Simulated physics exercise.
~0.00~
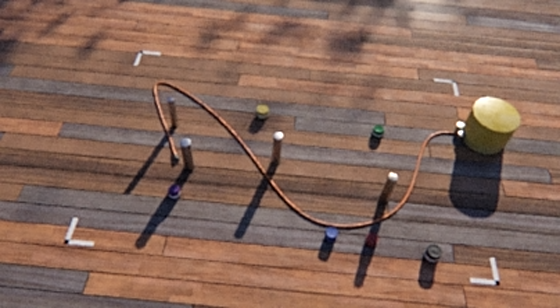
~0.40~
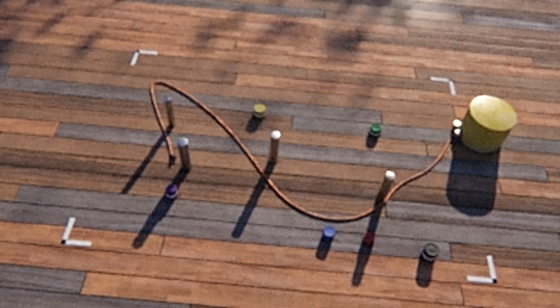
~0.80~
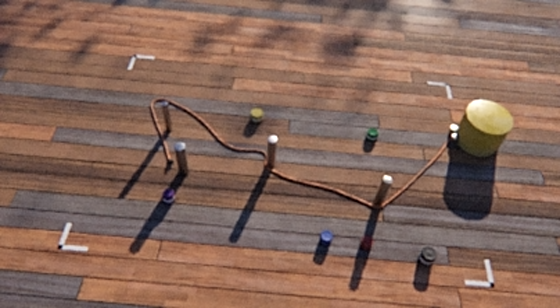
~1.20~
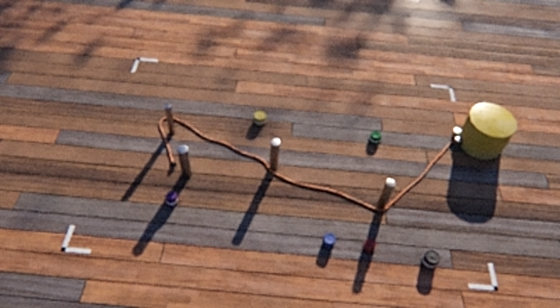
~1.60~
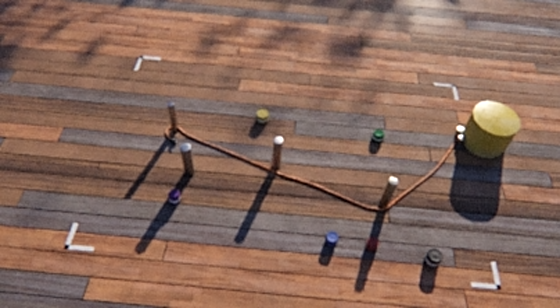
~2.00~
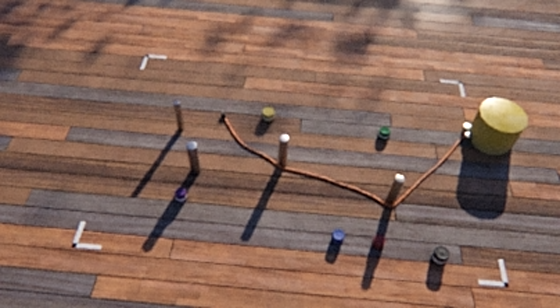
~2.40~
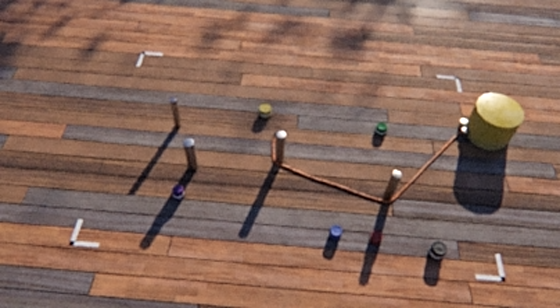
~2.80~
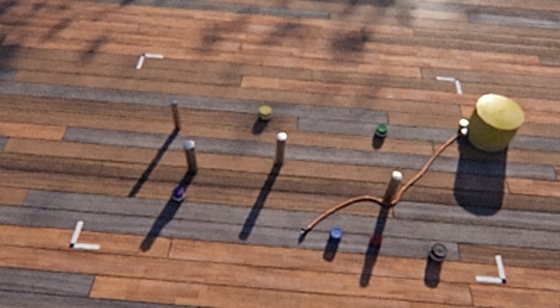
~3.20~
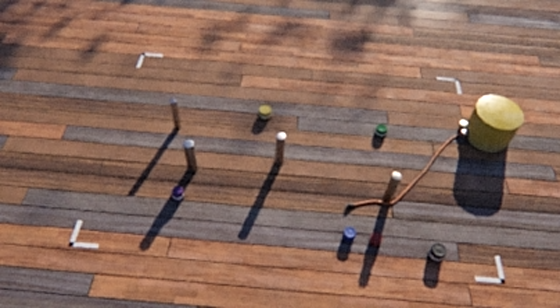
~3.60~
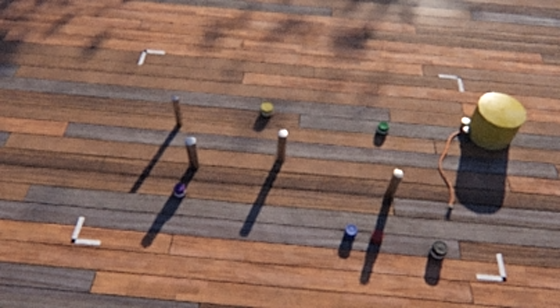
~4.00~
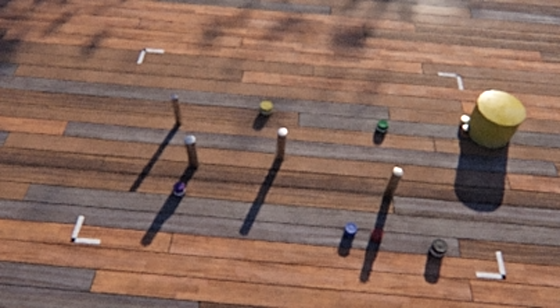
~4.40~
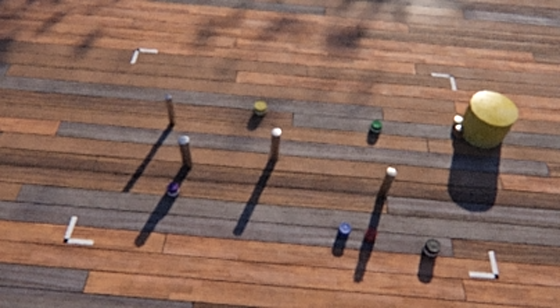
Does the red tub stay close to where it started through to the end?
Yes, the red tub stays in practically the same spot, beside the post nearest the reel.
